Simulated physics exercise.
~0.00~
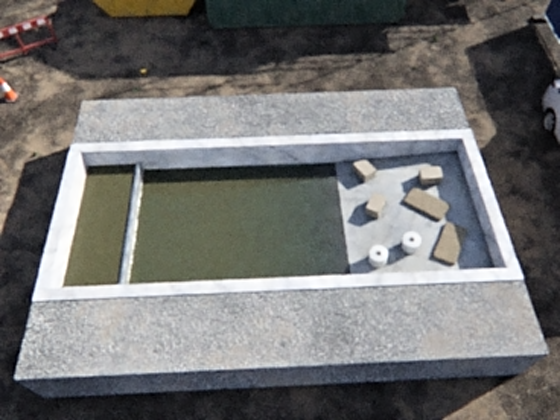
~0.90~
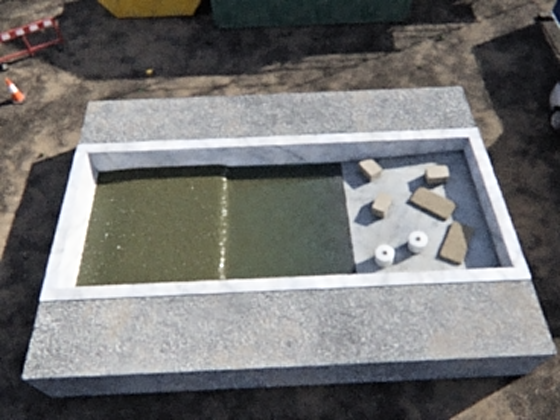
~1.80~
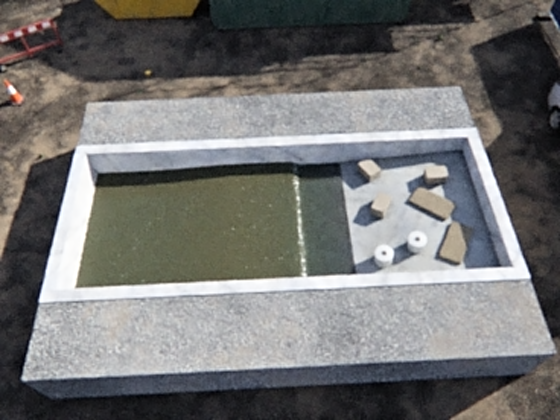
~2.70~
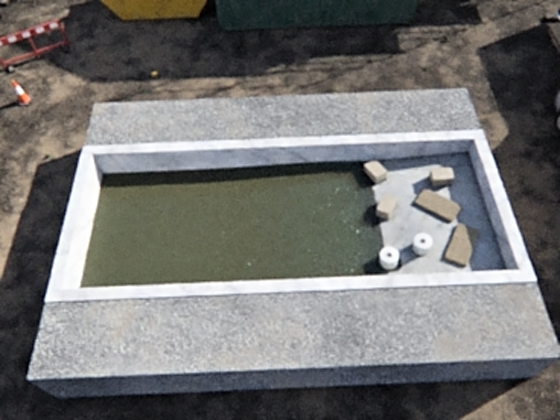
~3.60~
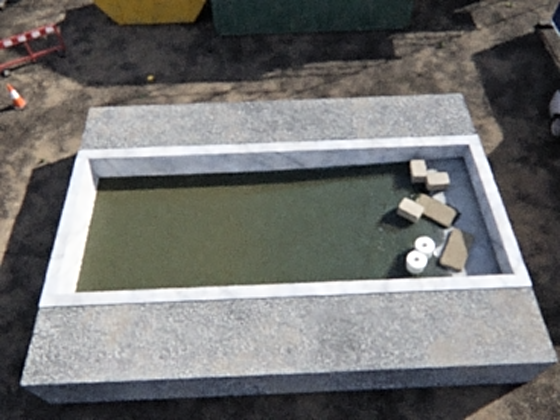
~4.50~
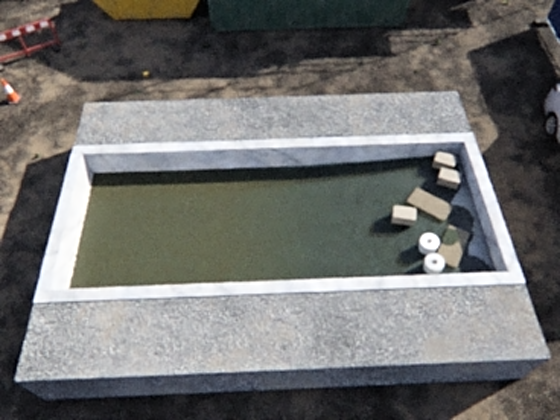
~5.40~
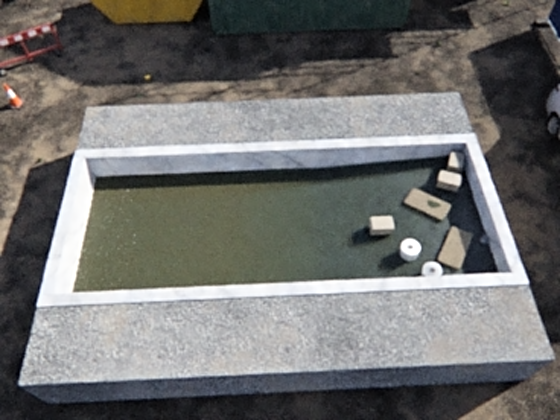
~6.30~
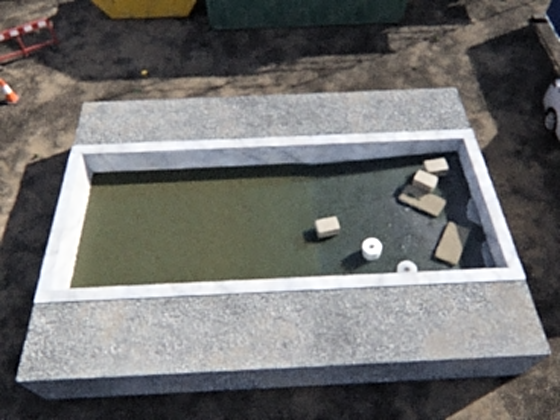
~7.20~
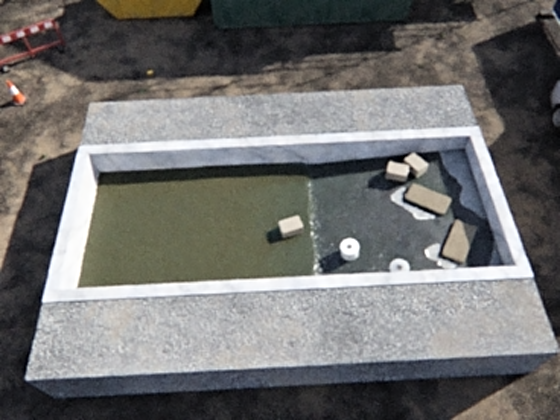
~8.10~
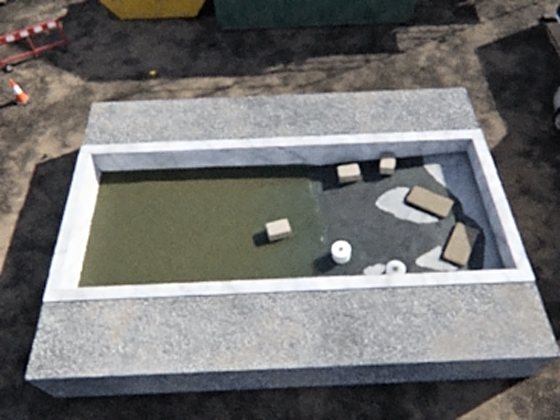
Water in a walled basin surges right, pushes blocks and tubs along, then carries some back left.
